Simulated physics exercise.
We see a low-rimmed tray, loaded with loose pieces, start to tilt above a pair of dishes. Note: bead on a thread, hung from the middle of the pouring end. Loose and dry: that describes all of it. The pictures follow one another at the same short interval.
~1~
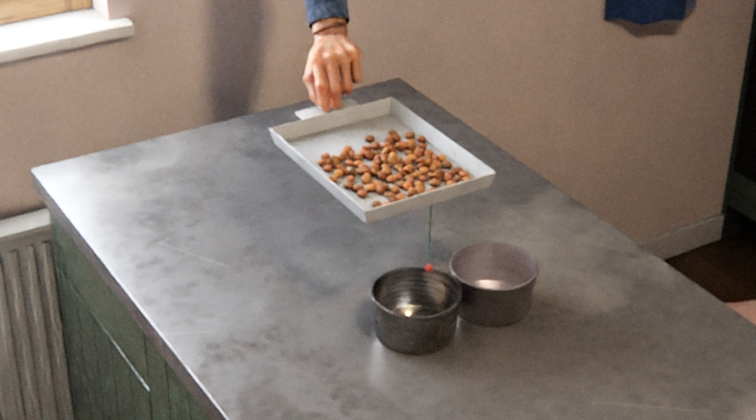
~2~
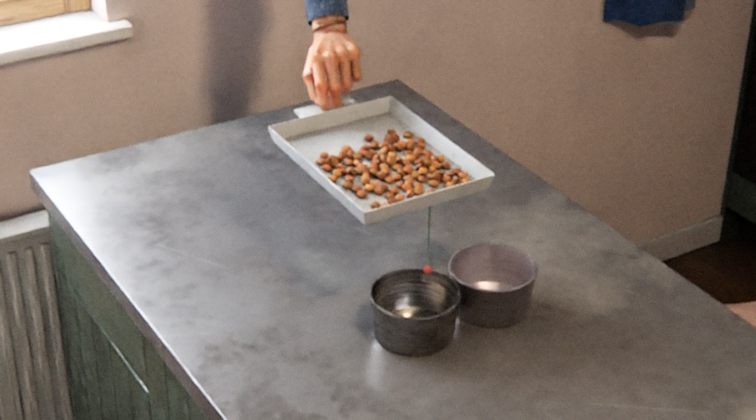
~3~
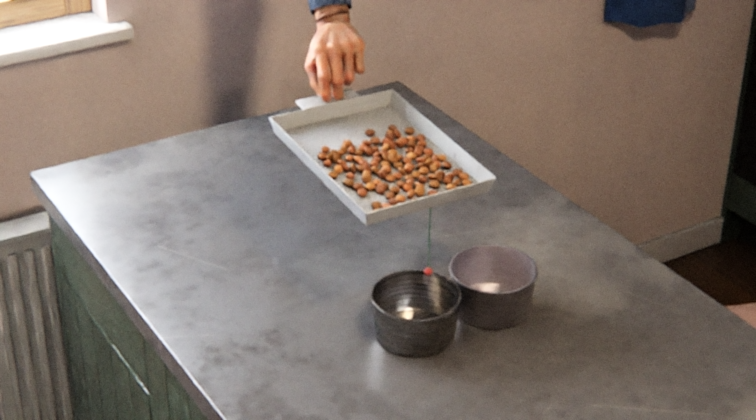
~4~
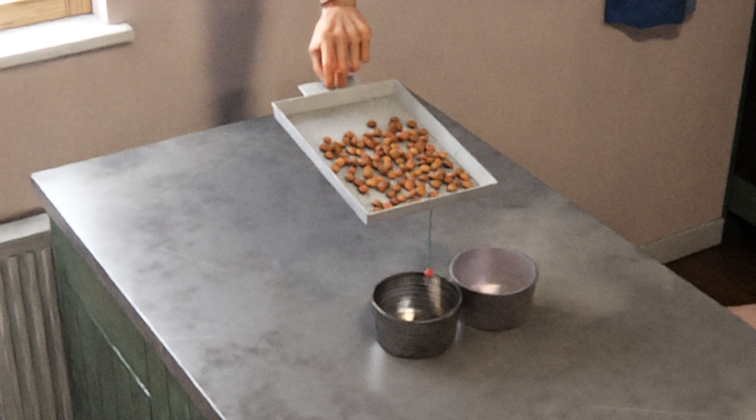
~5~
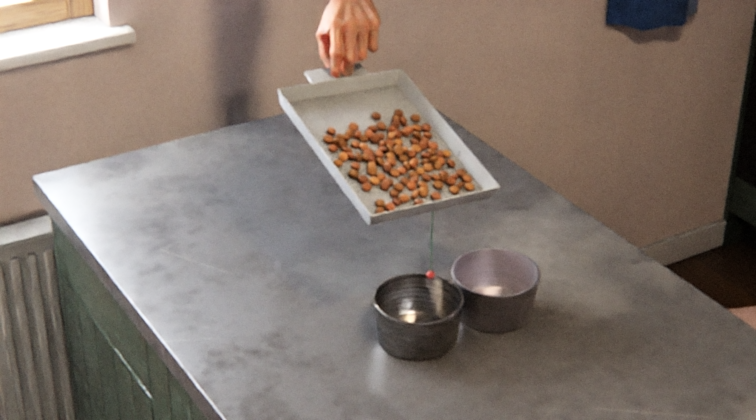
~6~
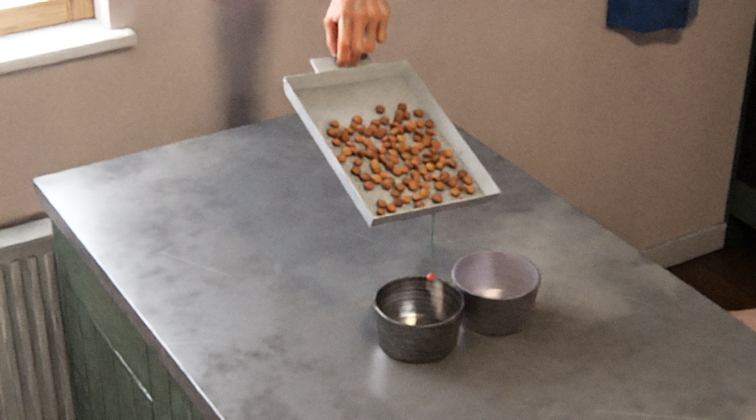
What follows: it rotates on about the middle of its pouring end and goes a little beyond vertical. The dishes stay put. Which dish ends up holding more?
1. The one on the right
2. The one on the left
1.
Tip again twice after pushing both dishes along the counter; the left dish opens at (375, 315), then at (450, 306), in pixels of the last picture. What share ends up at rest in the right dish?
First placement: 50 per cent; second placement: 50 per cent.
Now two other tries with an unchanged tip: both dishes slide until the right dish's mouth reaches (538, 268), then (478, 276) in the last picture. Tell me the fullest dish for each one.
For the first place, the dish on the left side; for the second, the dish on the right side.
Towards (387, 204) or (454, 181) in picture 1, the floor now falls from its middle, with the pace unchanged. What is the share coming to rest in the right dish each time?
0 % and 100 %.
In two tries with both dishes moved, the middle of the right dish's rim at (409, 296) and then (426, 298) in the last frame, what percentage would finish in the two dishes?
The first gives 10 %, the second 30 %.
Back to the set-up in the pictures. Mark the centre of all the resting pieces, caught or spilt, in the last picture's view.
I'd mark it at roughly (489, 315).
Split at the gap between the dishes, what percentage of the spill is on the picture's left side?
I'd put it at close to 20 per cent.
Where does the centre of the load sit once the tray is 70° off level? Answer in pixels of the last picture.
The centre of the load shows up near (455, 193) in the last view.
Just after the last frame, tray tipped steeply; almost all on the tray; just a few in the air.
A moment on, tray tipped past a quarter turn; about a tenth on the tray; about a tenth in the left dish; roughly half in the right dish; about a tenth outside both; roughly a quarter in the air.
Further on, tray tipped past a quarter turn; roughly a quarter in the left dish; roughly two thirds in the right dish; about a tenth outside both.
When it is over, tray tipped past a quarter turn; roughly a quarter in the left dish; roughly two thirds in the right dish; about a tenth outside both.
